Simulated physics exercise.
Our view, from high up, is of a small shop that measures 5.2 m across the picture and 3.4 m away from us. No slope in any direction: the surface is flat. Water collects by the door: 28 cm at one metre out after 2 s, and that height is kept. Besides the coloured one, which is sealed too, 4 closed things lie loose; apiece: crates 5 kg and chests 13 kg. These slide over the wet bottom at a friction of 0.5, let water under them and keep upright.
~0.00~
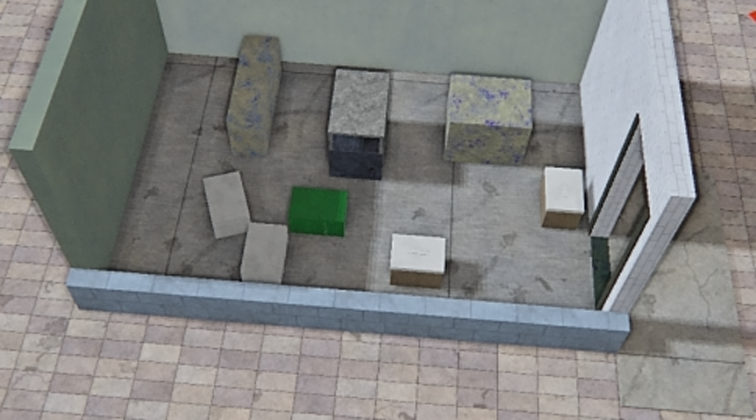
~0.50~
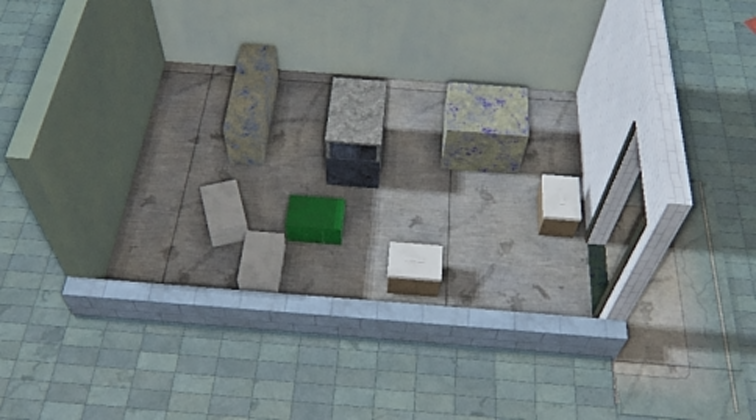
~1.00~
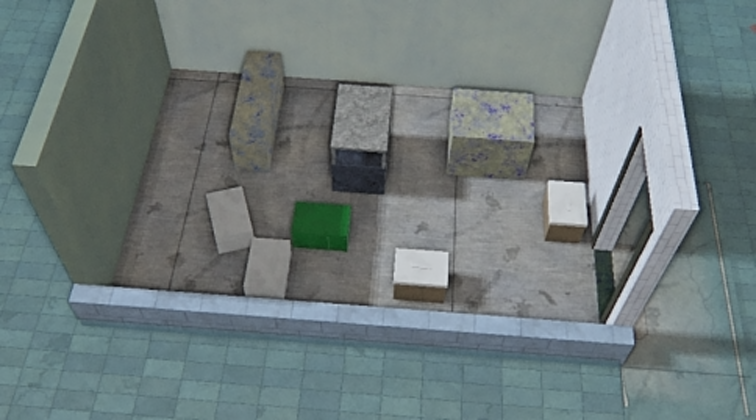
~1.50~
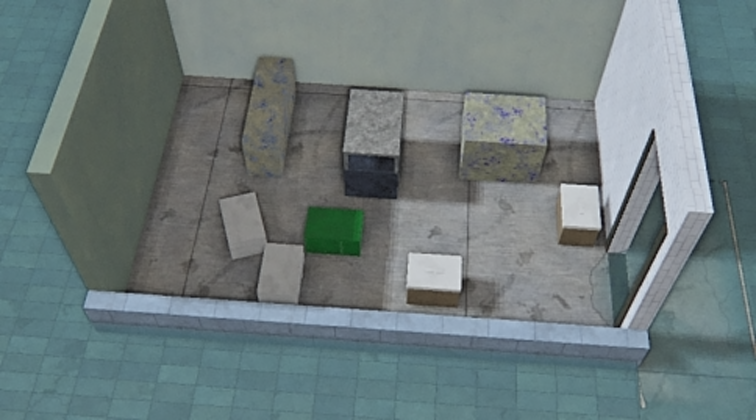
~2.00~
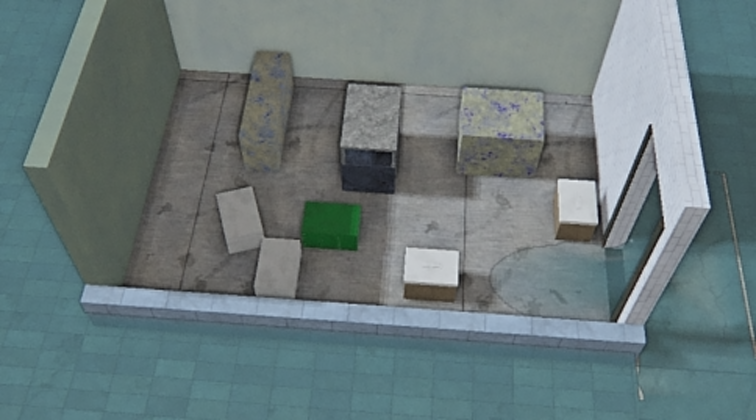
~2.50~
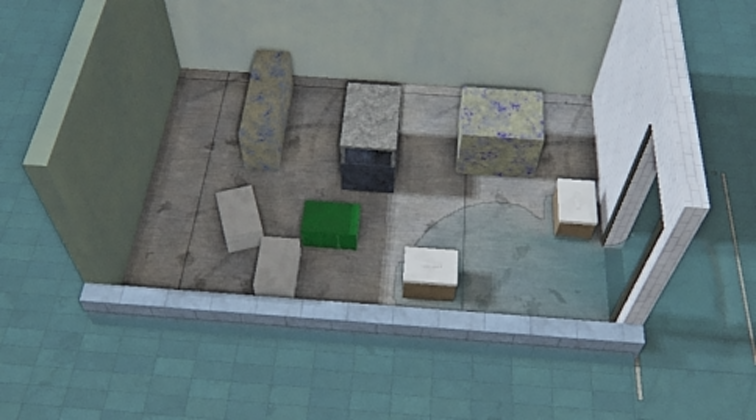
In a small open-topped shop seen from high up, a green crate sits among pale boxes and larger mottled blocks on a flat floor. Water covers the paving outside, then slips in through the doorway at the right and spreads leftward in a thin sheet, while the crate and boxes stay put.
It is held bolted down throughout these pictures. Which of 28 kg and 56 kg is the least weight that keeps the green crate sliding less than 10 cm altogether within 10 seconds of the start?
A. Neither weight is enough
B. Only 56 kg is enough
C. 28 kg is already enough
B.
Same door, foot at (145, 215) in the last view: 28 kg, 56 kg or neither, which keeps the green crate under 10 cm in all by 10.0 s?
In that setup just the second mass works.
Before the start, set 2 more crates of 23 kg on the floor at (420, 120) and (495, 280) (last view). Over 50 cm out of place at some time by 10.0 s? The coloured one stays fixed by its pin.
Below the mark, then above the mark.
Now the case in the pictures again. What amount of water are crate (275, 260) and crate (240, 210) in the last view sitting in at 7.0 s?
10 and 6 cm.
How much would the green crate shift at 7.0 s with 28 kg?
Shift: About 30 cm.
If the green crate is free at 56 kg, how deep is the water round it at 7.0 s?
Close to 9 cm deep.
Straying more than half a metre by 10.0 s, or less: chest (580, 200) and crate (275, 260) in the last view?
First within the mark, second above the mark.
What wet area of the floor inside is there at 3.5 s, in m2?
The covered patch comes to about 6.5 m2.
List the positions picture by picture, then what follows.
The first picture shows the green crate at (318, 204) rests on the ground; 0.0 m2 under water; 0 of 5 have shifted.
The second picture shows the green crate at (315, 212), on the bottom; 0.0 m2 under water; 0 of 5 have shifted.
The third picture shows the green crate at (321, 219) rests on the ground; water covers 0.0 m2; 0 of 5 have shifted.
The fourth picture shows the green crate at (334, 224), on the bottom; 0.1 m2 under water; 0 of 5 have shifted.
The fifth picture shows the green crate at (331, 218) rests on the ground; 1.0 m2 under water; 0 of 5 have shifted.
The sixth picture shows the green crate at (331, 217) rests on the ground; 2.7 m2 under water; 0 of 5 have shifted.
After 3.5 s the green crate would be 0 cm from its start with 28 kg and 0 cm from its start with 56 kg; 5 cm of water round it then.
After 4.5 s the green crate would be 21 cm from its start with 28 kg and 0 cm from its start with 56 kg; 7 cm of water round it then.
After 7.0 s the green crate would be 29 cm from its start with 28 kg and 0 cm from its start with 56 kg; 9 cm of water round it then.
After 10.0 s the green crate would be 33 cm from its start with 28 kg and 0 cm from its start with 56 kg; 10 cm of water round it then.
